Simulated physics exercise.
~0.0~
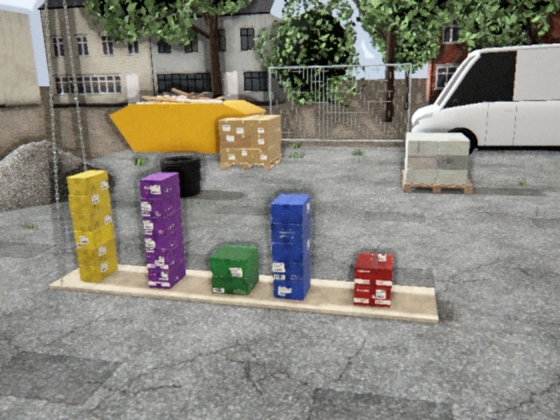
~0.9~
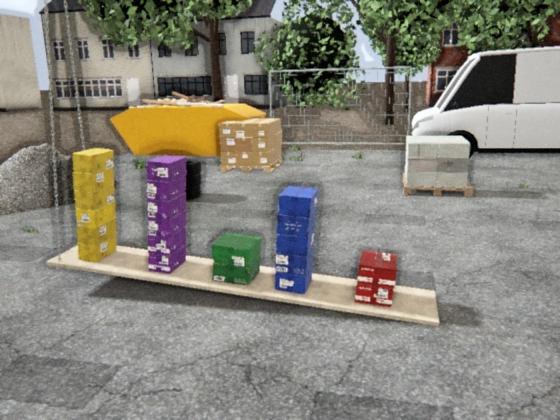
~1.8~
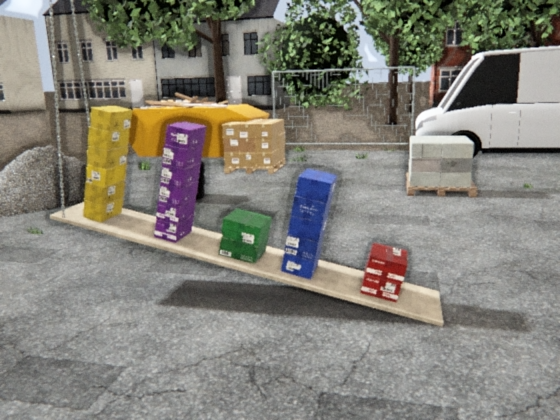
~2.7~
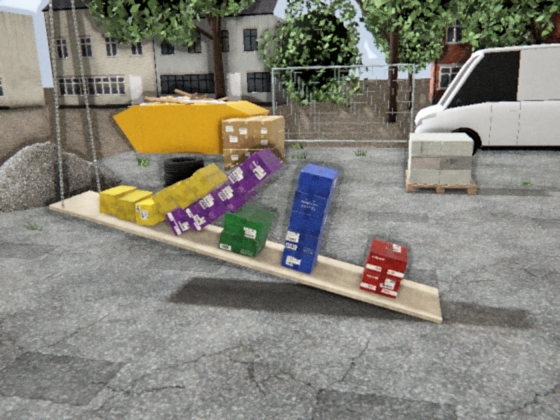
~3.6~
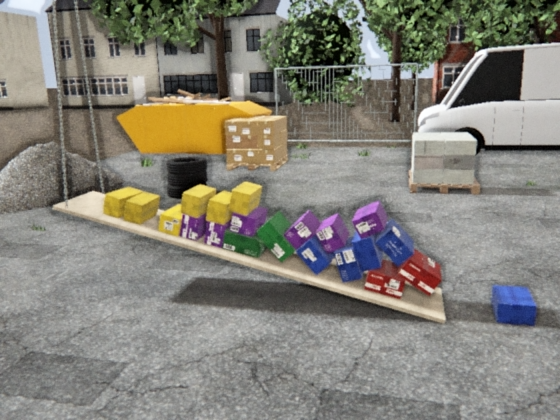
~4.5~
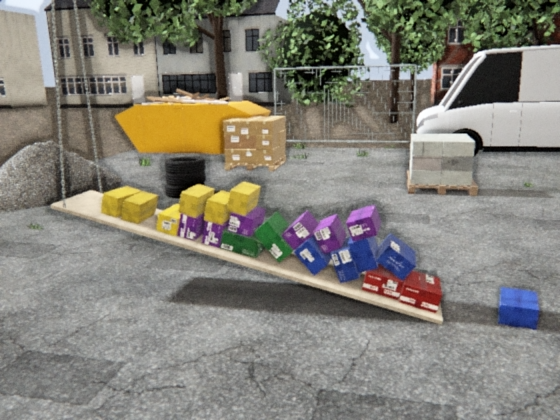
Long wooden deck tilting down to the right, toppling yellow, purple and blue box stacks into a heap, one blue box landing on the tarmac.
